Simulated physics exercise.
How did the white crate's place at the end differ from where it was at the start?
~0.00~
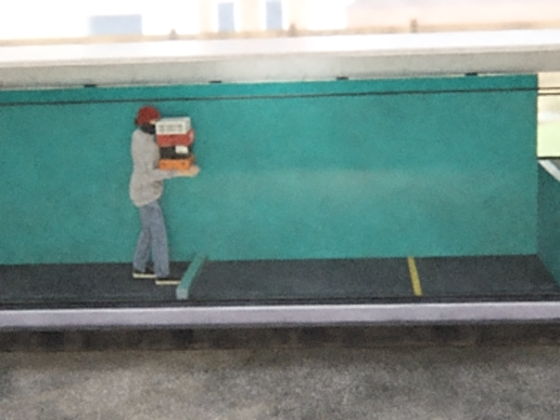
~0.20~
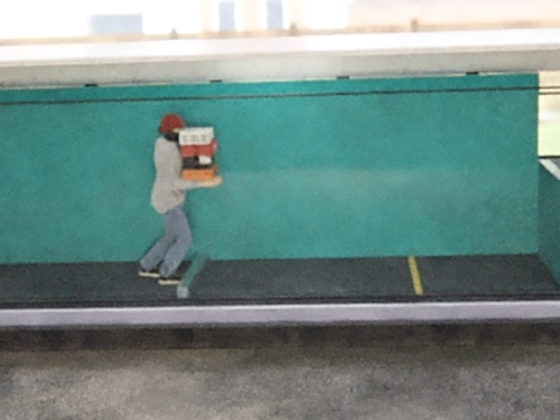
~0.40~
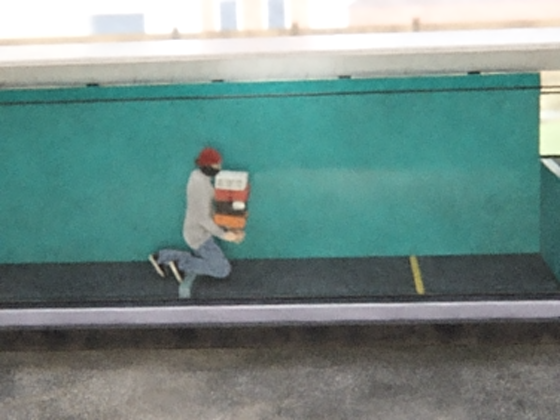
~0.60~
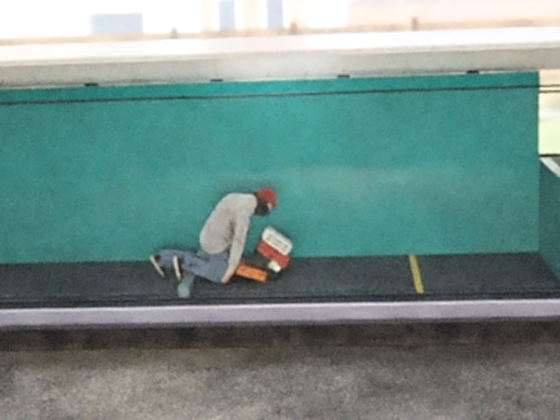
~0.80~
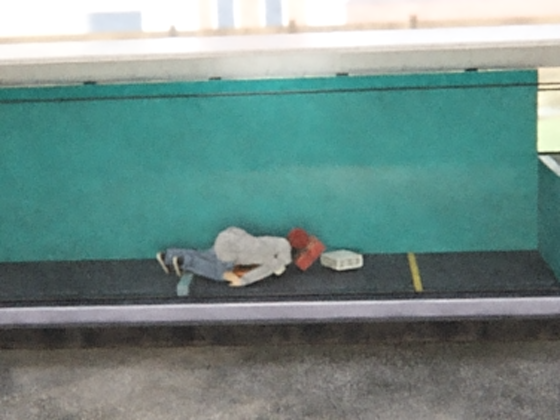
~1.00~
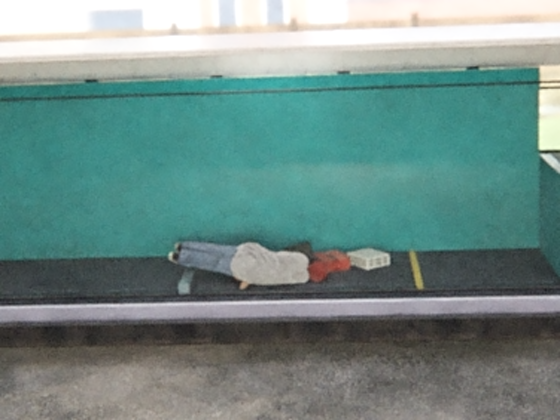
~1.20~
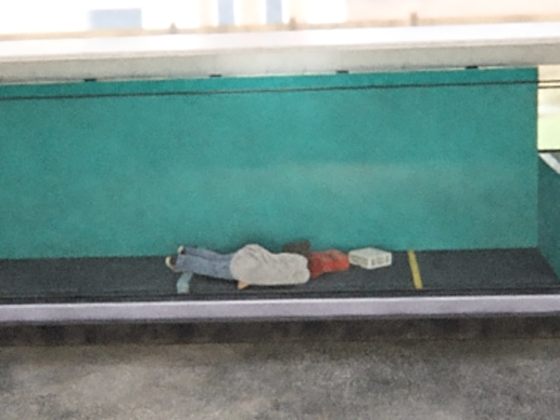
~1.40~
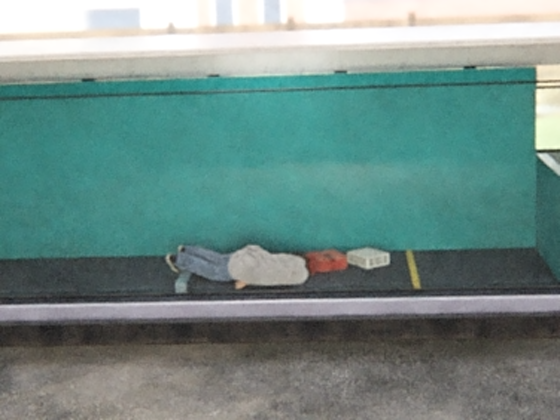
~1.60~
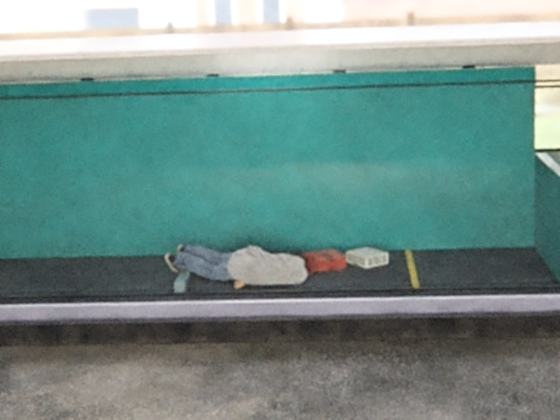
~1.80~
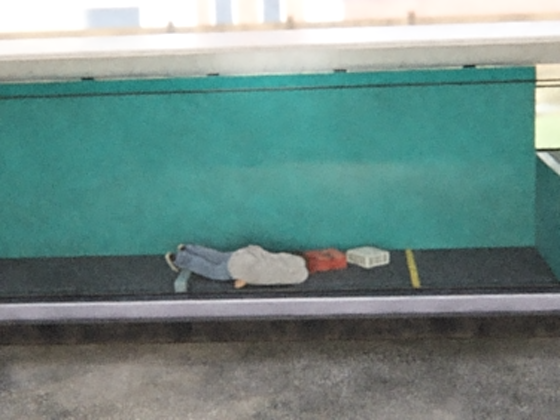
At the start the white crate was on top of the stack in the person's arms, and at the end it lay on the floor farther right, beyond the person's head and just short of the yellow line.
